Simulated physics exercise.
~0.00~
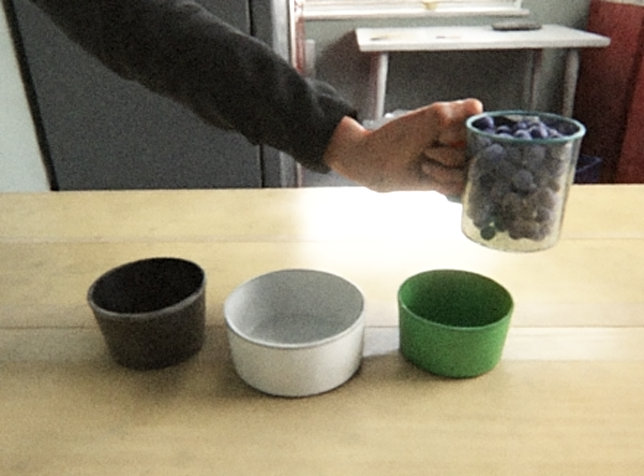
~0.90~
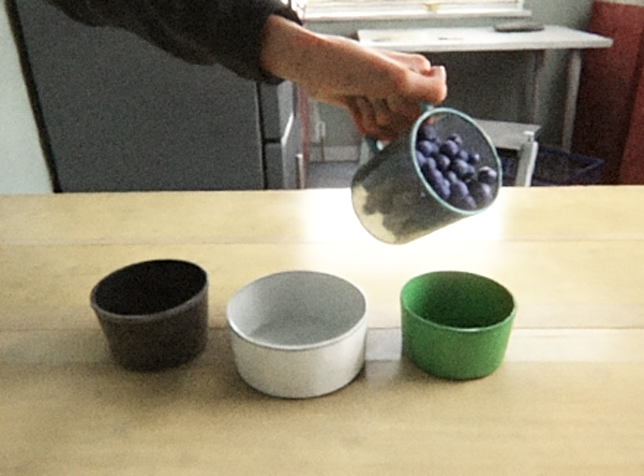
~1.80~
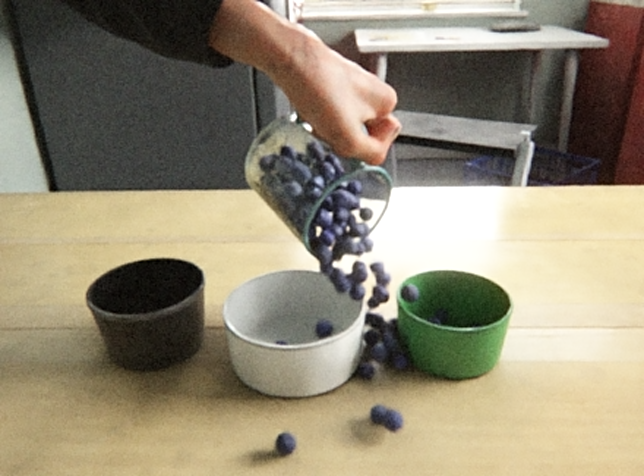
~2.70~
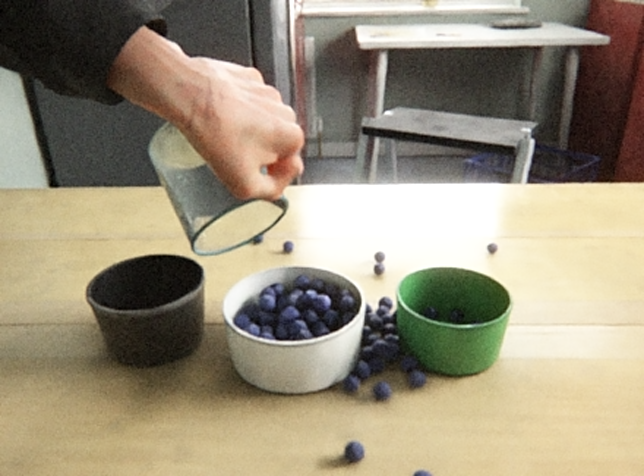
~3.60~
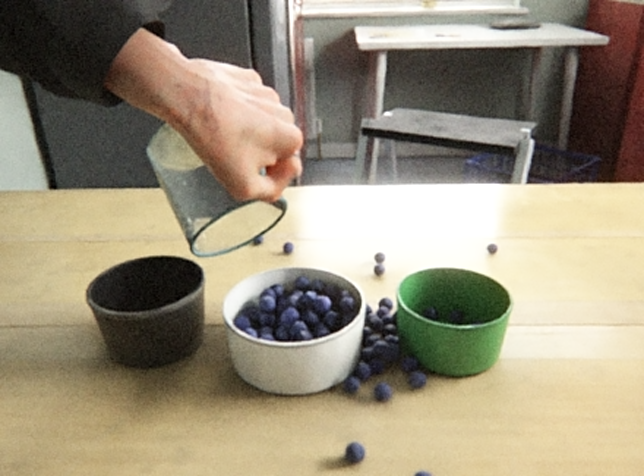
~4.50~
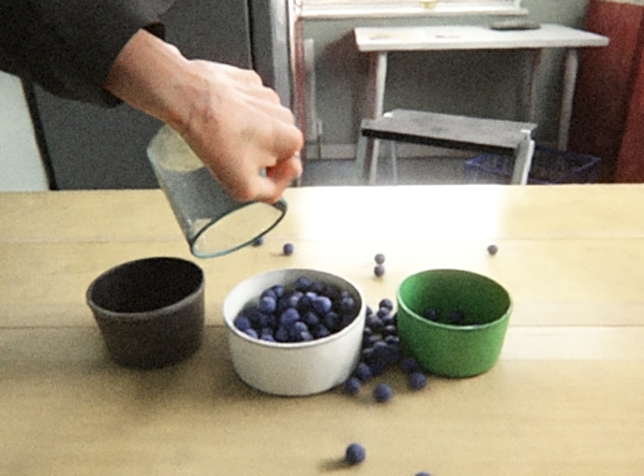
Hand tipping a clear cup of blueberries while moving left, mostly filling the white dish, with some scattered on the table.
